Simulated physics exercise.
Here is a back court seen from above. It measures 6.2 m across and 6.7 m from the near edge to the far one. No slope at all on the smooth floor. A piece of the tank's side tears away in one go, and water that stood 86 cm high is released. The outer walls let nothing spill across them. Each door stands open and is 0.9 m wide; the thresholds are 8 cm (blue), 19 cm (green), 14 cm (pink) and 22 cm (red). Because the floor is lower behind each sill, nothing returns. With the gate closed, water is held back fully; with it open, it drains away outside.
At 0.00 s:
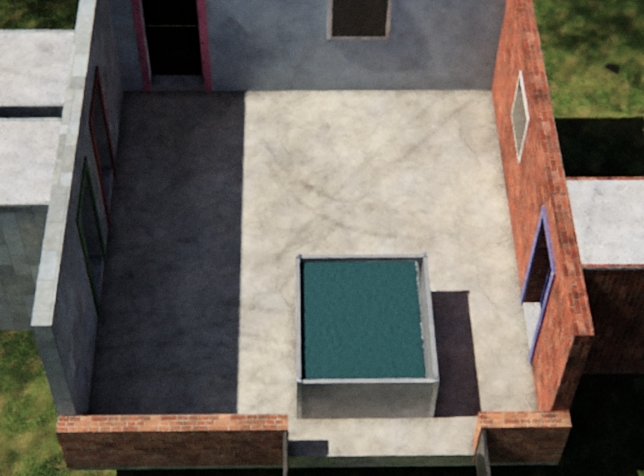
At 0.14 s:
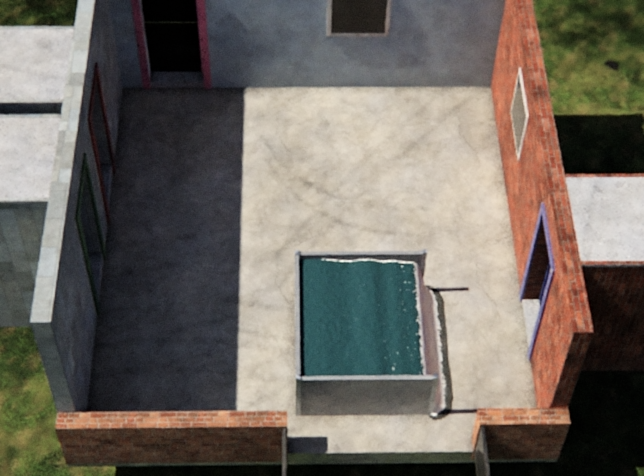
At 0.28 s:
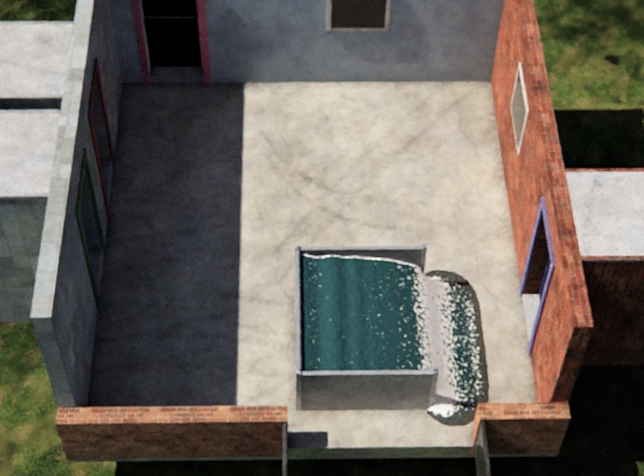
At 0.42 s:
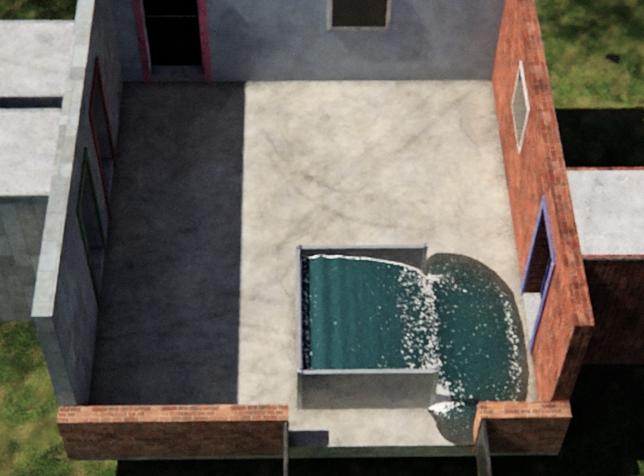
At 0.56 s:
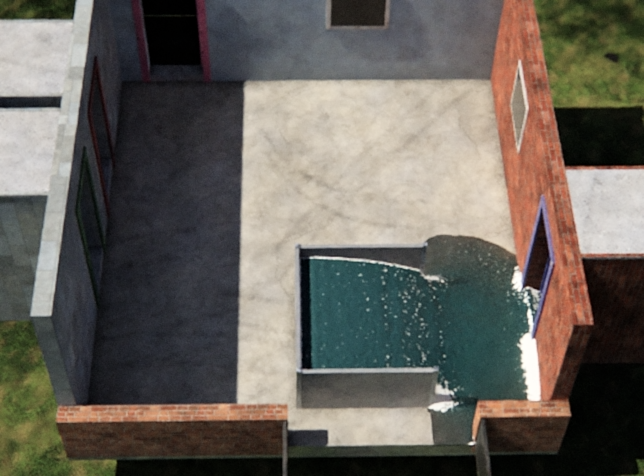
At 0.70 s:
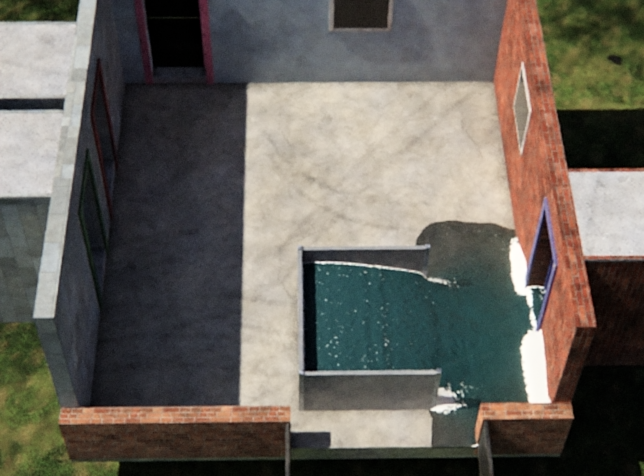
In a walled yard seen from above, the right side of a square tank of still water gave way, and foamy water poured out, spread across the pale floor and splashed against the brick wall.
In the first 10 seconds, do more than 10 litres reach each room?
As I see it, at the blue door the water let in will surpass the limit, at the green door the water let in will remain short of the limit, at the pink door the water let in will remain short of the limit, at the red door the water let in will remain short of the limit.
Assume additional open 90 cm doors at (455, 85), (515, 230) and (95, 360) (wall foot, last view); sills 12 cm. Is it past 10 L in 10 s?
In turn: Past it, over, under.
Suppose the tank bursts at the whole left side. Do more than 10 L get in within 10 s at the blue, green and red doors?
Here's how it goes: Blue falls short, green exceeds it, red falls short.
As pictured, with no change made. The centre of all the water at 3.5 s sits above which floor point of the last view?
Balance point at about (434, 277).
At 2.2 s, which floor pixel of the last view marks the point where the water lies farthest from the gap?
Point: Roughly (491, 88) in the last view.
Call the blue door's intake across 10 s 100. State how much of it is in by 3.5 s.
Share by then: ~ 95 %.
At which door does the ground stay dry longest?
That would be the green door, last of all.
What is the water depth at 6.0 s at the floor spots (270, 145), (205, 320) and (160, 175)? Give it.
Spot one 5 cm, spot two 0 cm, spot three 1 cm.
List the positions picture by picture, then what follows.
Still water, 86 cm deep, in the tank at (364, 319), in the first frame.
Water pours out at (424, 339) and has run 1.1 m, to a hidden place; typically 7 cm deep outside, 86 cm at the tank's back, in the second frame.
Water pours out at (424, 335) and has run 1.3 m, to a hidden place; typically 14 cm deep outside, 82 cm at the tank's back, in the third frame.
Water pours out at (425, 335) and has run 1.7 m, to a hidden place; typically 13 cm deep outside, 74 cm at the tank's back, in the fourth frame.
The front is at a hidden place, 2.1 m from the gap at (424, 335); 4.9 m2 of floor is under water; 74 cm left at the back of the tank, in the fifth frame.
Water pours out at (426, 337) and has run 2.5 m, to (516, 235); typically 15 cm deep outside, 68 cm at the tank's back, in the sixth frame.
After 1.4 s water covers 15 % of the floor and is deepest (56 cm) near (538, 418); blue door 47 cm at the sill, 317 L in, green door not reached, pink door not reached, red door not reached.
After 2.2 s water covers 25 % of the floor and is deepest (38 cm) near (540, 429); blue door 34 cm at the sill, 577 L in, green door not reached, pink door not reached, red door not reached.
After 3.5 s water covers 45 % of the floor and is deepest (23 cm) near (480, 88); blue door 18 cm at the sill, 730 L in, green door not reached, pink door not reached, red door not reached.
After 6.0 s water covers 55 % of the floor and is deepest (15 cm) near (125, 90); blue door 9 cm at the sill, 769 L in, green door not reached, pink door 5 cm at the sill, 0 L in, red door 1 cm at the sill, 0 L in.
After 10.0 s water covers 85 % of the floor and is deepest (8 cm) near (122, 122); blue door 7 cm at the sill, 773 L in, green door 4 cm at the sill, 0 L in, pink door 8 cm at the sill, 0 L in, red door 6 cm at the sill, 0 L in.
